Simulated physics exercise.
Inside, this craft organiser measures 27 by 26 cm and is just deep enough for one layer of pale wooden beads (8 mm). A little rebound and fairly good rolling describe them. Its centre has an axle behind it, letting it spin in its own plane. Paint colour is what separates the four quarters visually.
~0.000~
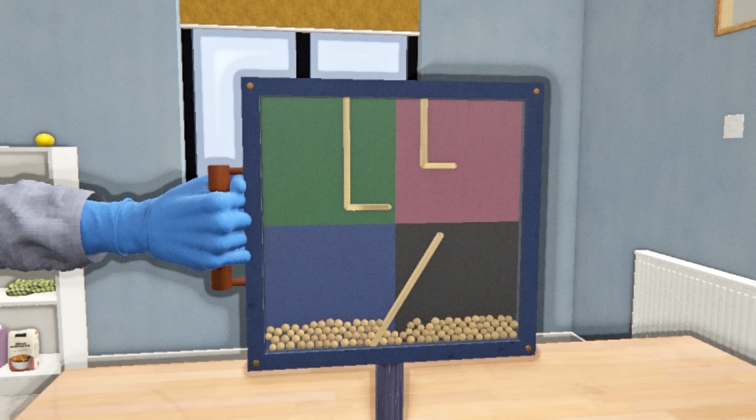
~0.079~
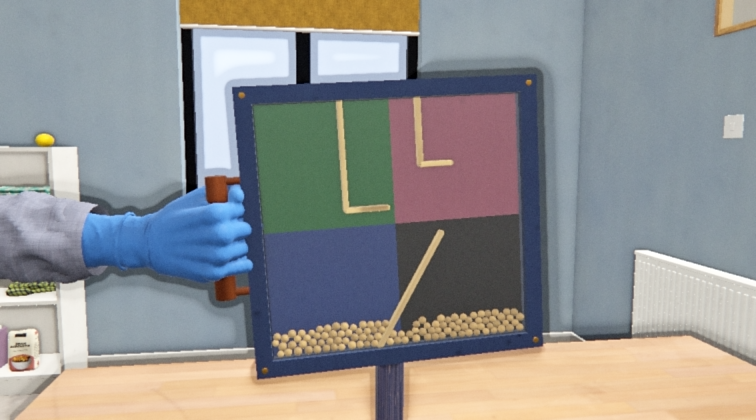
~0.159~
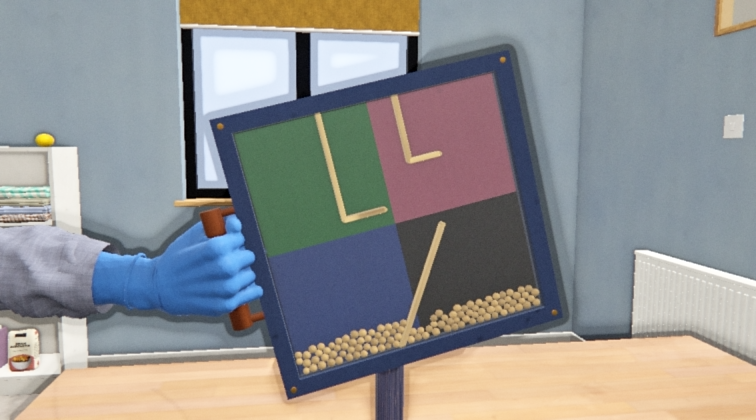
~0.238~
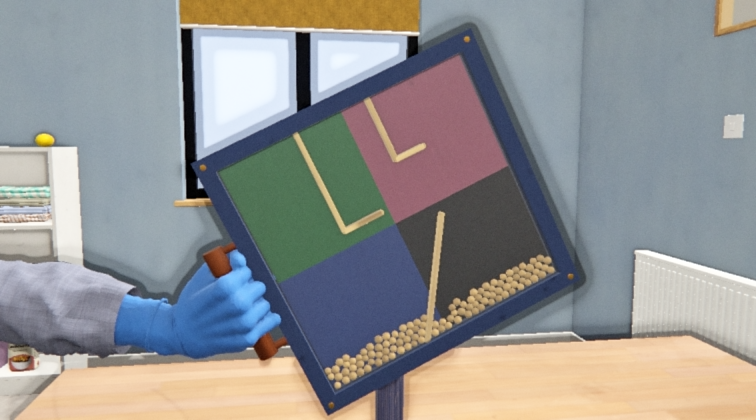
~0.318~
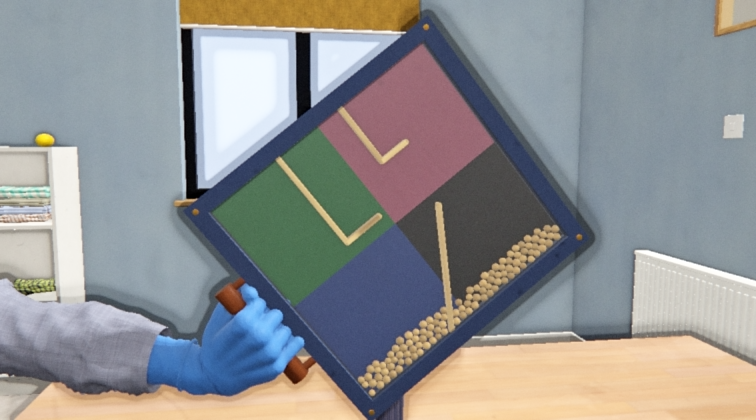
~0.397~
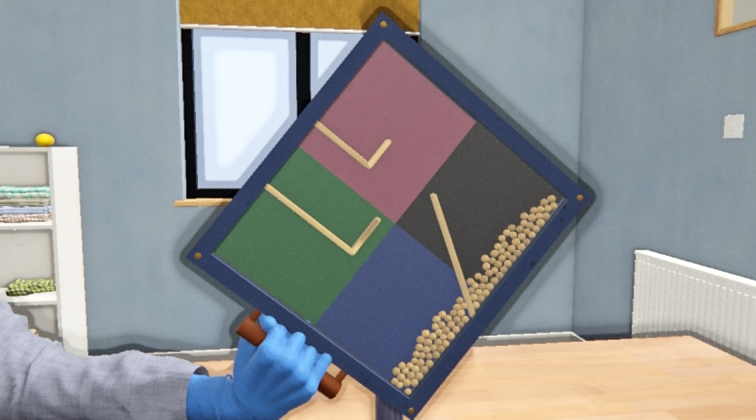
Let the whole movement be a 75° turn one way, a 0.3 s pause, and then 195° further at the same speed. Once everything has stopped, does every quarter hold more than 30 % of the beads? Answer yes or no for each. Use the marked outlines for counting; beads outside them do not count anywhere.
Pink quarter - yes, blue quarter - no, green quarter - yes, black quarter - no.
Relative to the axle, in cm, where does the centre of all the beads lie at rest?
Some 8 cm right and 5 cm below.
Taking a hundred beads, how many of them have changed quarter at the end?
About 100 %.
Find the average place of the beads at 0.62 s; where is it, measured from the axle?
Position estimate: Right 10 cm, below 6 cm.
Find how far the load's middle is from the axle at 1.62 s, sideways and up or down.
Offset: Approx. 1 cm right, 5 cm below.
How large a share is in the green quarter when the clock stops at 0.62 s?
Share: Near 0 per cent.
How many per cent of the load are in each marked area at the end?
In per cent: Pink quarter holds 55, blue quarter holds 0, green quarter holds 40, black quarter holds 5.
After 0.62 s, it stands 75° anticlockwise; the beads' middle is 10 cm right of and 6 cm below the centre; blue 55 %, black 45 %.
After 1.62 s, it stands 173° anticlockwise; the beads' middle is 1 cm right of and 5 cm below the centre; pink 25 %, green 45 %, black 30 %.
After 2.31 s, it has come round 270° anticlockwise; the beads' middle is 10 cm right of and 2 cm below the centre; pink 55 %, green 45 %.
All still by 3.6 s, it has come round 270° anticlockwise; pink 55 %, blue 0 %, green 40 %, black 5 %.
